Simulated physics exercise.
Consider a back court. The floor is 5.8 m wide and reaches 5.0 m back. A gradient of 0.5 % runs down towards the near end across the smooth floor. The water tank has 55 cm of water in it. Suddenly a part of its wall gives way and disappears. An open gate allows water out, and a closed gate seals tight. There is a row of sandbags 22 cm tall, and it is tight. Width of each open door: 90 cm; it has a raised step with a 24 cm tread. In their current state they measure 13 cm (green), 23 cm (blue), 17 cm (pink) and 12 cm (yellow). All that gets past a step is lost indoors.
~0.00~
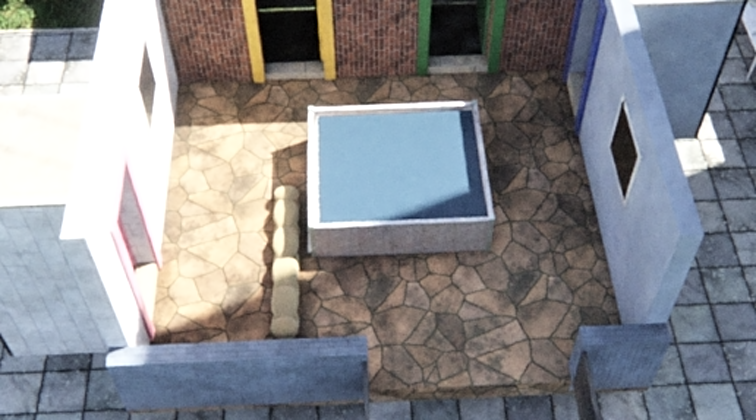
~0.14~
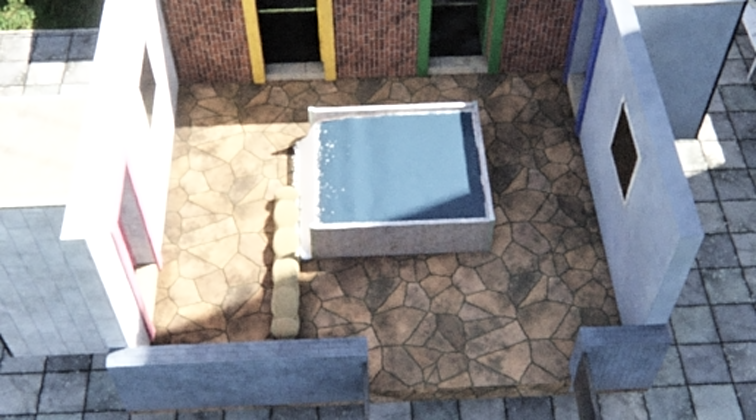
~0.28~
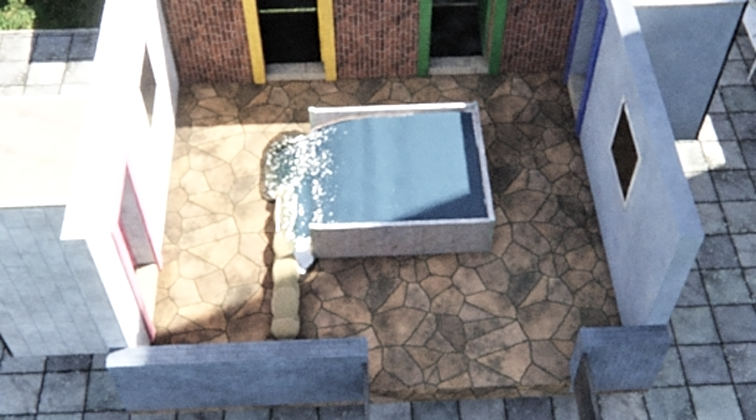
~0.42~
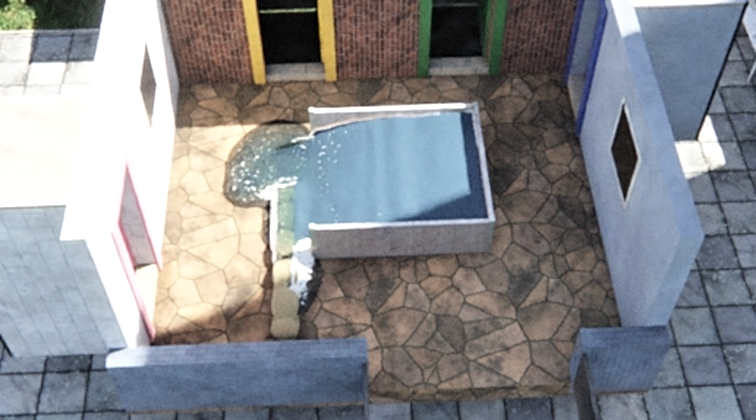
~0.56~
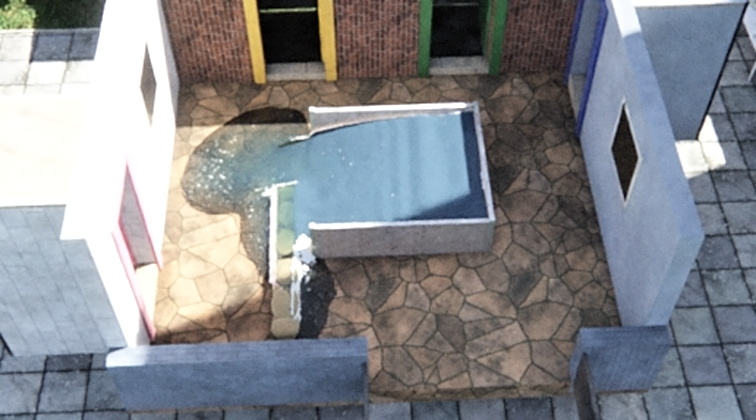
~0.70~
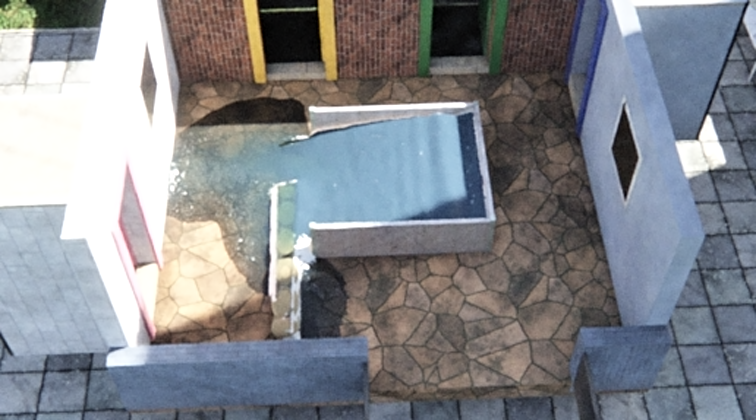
Blue water bursts from the left side of a raised rectangular tank in a walled courtyard with brown stone paving, seen from high above by a still camera. Brick at the back holds yellow and green doorways, with a pink one left, a blue one right, and a sandbag row beside the tank. The water spreads leftward in a widening, glinting sheet, while some runs along the sandbags towards the near wall.
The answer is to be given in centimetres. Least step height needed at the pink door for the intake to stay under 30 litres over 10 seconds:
10 cm or so.
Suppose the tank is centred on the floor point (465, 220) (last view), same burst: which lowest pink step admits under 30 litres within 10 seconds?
In that case about 11.5 cm.
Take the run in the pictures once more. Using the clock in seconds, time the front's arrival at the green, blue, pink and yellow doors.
Arrival: Green 3.4 s, blue 4.0 s, pink 1.4 s, yellow 1.8 s.
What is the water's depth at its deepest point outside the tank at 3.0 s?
Around 30 centimetres.
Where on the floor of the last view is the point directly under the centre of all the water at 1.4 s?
Approximately (338, 195).
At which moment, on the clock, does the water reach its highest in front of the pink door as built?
It peaks at about 6.0 s.
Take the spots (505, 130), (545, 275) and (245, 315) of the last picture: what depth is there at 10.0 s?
Around 6 cm, 9 cm and 11 cm.
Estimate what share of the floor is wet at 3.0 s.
Wet: Close to 50 %.
After 1.4 s water covers 35 % of the floor, deepest (42 cm) near (300, 230); it has not reached the pink door.
After 3.0 s water covers 50 % of the floor, deepest (30 cm) near (180, 89); 10 cm at the pink door, 0 litres in over its 17 cm step.
After 10.0 s water covers 95 % of the floor, deepest (12 cm) near (599, 363); 10 cm at the pink door, 1 litre in over its 17 cm step.
At the pink door as built, the water arrived by 1.5 s and peaked near 17 cm at 6.2 s.
With a step of 8.5 cm, 52 litres would have come in within the 10 s; with 11.5 cm, 19 litres. So under 30 litres takes about 10 cm.
